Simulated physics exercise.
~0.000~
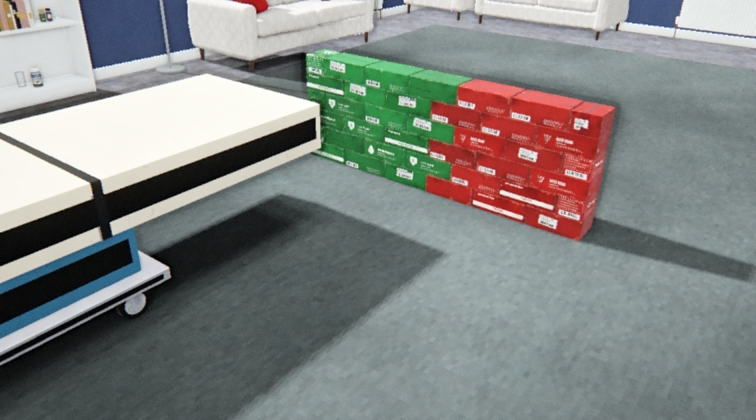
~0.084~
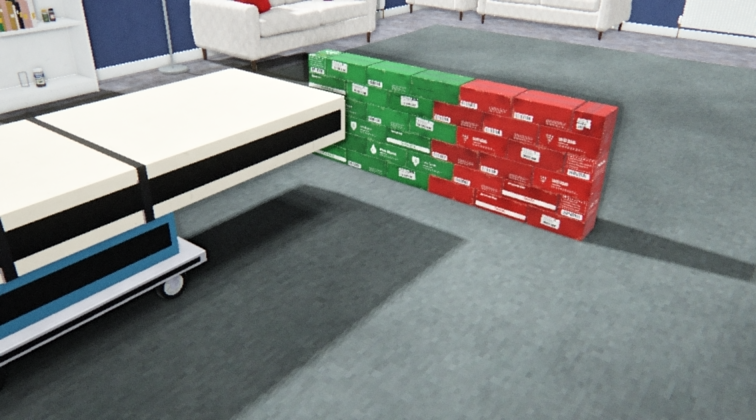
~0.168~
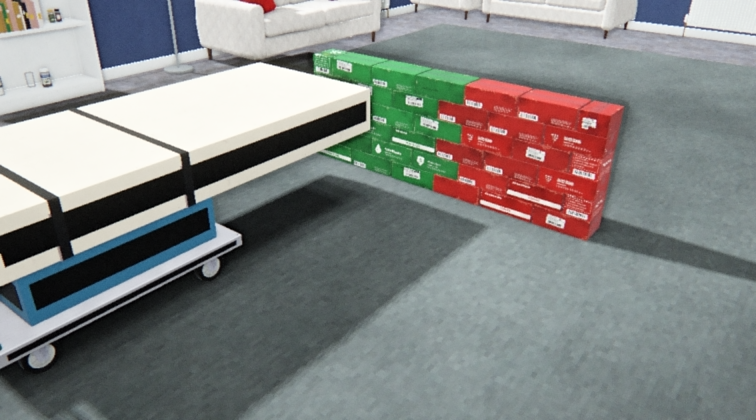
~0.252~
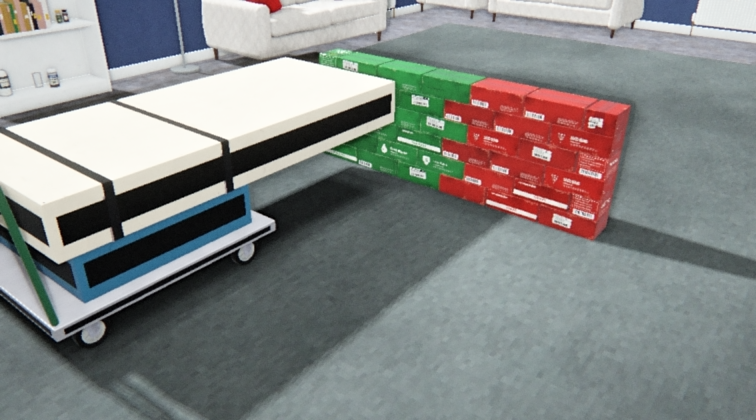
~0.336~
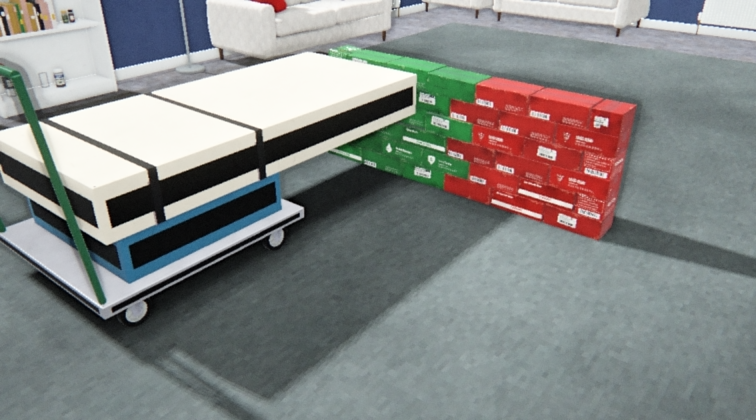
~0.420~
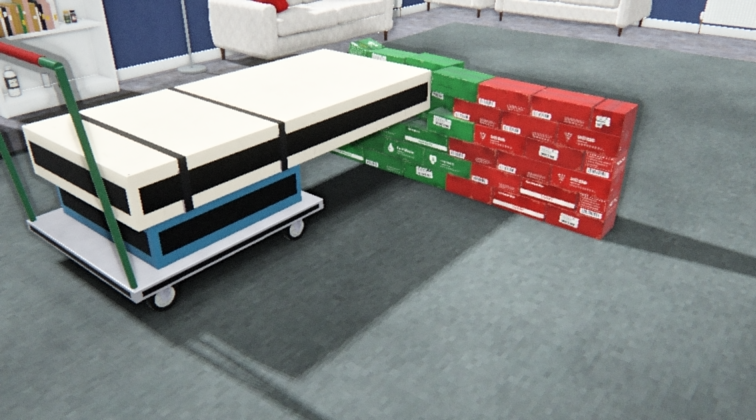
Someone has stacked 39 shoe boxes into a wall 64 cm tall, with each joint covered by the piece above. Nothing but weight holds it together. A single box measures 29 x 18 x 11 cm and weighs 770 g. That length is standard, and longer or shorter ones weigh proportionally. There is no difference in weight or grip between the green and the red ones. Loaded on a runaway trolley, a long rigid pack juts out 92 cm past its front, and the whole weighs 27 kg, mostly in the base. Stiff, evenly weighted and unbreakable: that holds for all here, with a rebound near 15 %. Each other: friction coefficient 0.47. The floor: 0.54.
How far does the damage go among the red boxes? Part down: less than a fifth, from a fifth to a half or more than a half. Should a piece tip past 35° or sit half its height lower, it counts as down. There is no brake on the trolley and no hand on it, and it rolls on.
Tally: Short of a fifth.
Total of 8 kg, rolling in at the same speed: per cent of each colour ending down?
Down at the end: Green 50 per cent, red 0 per cent.
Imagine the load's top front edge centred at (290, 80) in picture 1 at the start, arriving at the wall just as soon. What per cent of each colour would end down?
Down at the end: Green 70 per cent, red 0 per cent.
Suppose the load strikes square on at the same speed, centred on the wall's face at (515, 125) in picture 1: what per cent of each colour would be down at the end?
The green ones would be 20 per cent down and the red ones 80 per cent.
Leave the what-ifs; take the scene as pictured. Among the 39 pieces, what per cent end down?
Near enough 35 per cent of them, I reckon.
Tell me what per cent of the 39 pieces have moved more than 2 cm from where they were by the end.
The share is 55 per cent.
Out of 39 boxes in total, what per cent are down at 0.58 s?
At that instant, 25 percent.
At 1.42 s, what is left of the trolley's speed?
I'd put it at roughly 0.8 m/s.
Around 0.58 s, load 37 cm past the wall's line, still rolling; none of the 18 red boxes down (9 of 39 in all colours); top red box unmoved; top green box tipped 36°, 17 cm lower.
Around 0.94 s, load 86 cm past the wall's line, still rolling; none of the 18 red boxes down (10 of 39 in all colours); top red box unmoved; top green box on its side.
Around 1.42 s, load 1.28 m past the wall's line, still rolling; none of the 18 red boxes down (13 of 39 in all colours); top red box unmoved; top green box 53 cm lower.
Finally (2.9 s), load 1.25 m past the wall's line, stopped; none of the 18 red boxes down (13 of 39 in all colours); top red box unmoved; top green box 53 cm lower. That is 0 per cent. Seen by the last camera, middles, top red box near (614, 117), top green box near (517, 103).
